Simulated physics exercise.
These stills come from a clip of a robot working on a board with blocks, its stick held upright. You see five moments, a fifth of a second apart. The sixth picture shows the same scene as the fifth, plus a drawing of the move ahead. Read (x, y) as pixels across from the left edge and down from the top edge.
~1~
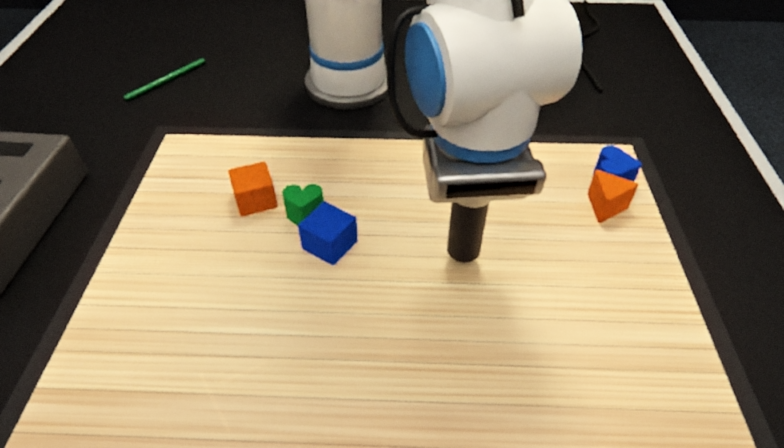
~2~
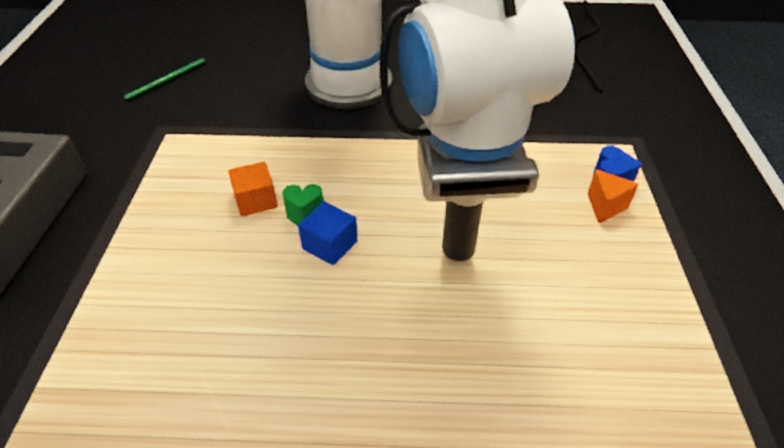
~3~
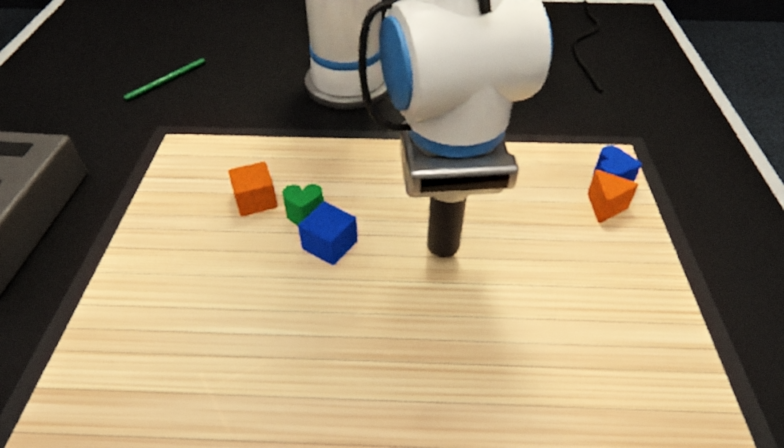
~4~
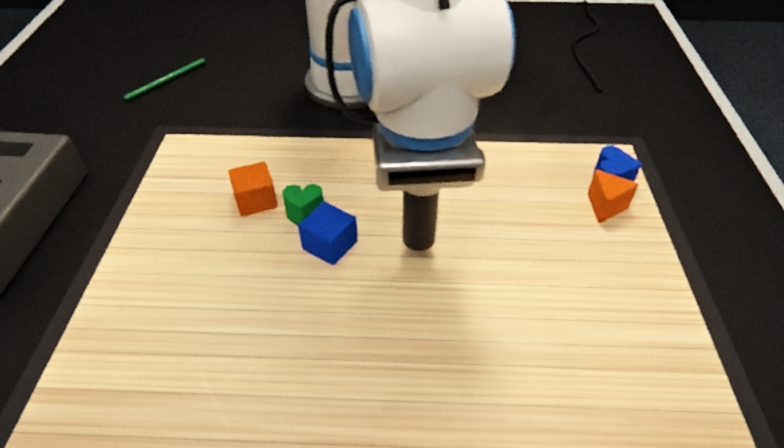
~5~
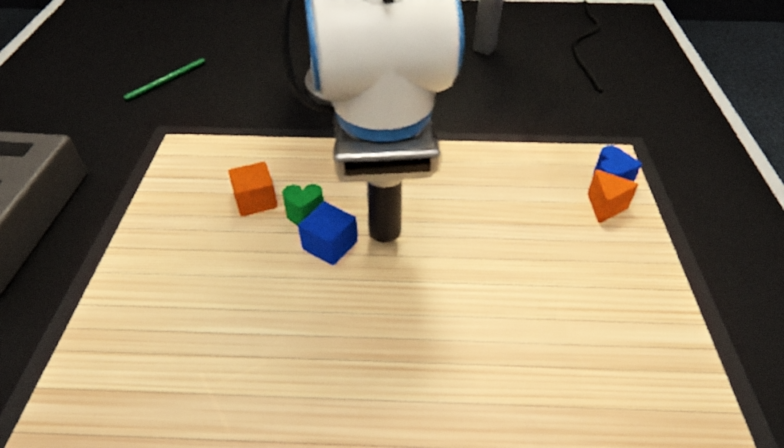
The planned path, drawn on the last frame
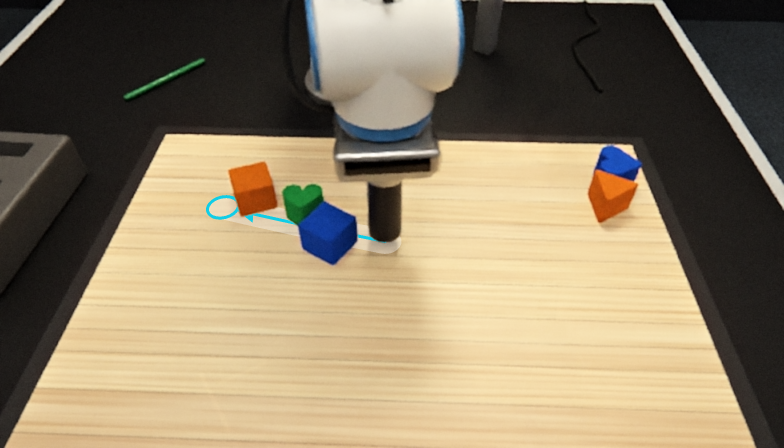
A white and blue robot arm slid its dark stick leftward over a wooden board, drawing close to a blue block beside a green heart and an orange block, while all the blocks stayed still.
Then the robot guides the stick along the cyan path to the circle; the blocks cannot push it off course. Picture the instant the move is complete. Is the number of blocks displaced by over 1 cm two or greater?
The answer is yes.
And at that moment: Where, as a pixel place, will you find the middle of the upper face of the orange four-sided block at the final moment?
Its top middle will sit at (228, 161).
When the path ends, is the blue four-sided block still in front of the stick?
The answer is no.
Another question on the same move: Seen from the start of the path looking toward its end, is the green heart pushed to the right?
Final answer: Yes.
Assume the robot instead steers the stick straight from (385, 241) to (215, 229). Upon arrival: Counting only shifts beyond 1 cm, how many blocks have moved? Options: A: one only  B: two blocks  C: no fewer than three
Answer: B.
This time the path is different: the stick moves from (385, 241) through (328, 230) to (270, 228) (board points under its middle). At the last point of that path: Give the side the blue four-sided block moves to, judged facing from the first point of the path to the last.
Left-hand side.
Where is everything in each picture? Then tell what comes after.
The first picture shows stick's lower end at (463, 250); orange four-sided block at (250, 177); green heart at (302, 193); blue four-sided block at (327, 221).
The second picture shows stick at (458, 249); blocks still.
The third picture shows stick at (443, 245); blocks still.
The fourth picture shows stick at (419, 239); blocks still.
The fifth picture shows stick at (385, 231); orange four-sided block at (250, 177); green heart at (302, 193); blue four-sided block at (327, 221).
Drawn move, in a line from (385, 241) to (223, 207).
What follows on the original path. One third of the way, stick at (327, 220); green heart at (299, 192), turned 15° clockwise; blue four-sided block at (289, 225), turned 45° anticlockwise.
Two thirds of the way, stick at (272, 208); orange four-sided block at (246, 176); green heart at (283, 174), turned 40° clockwise; blue four-sided block at (271, 226), turned 100° anticlockwise.
At the end, stick at (220, 197); orange four-sided block at (228, 161), turned 30° clockwise; green heart at (283, 174), turned 45° clockwise; blue four-sided block at (271, 226), turned 100° anticlockwise.
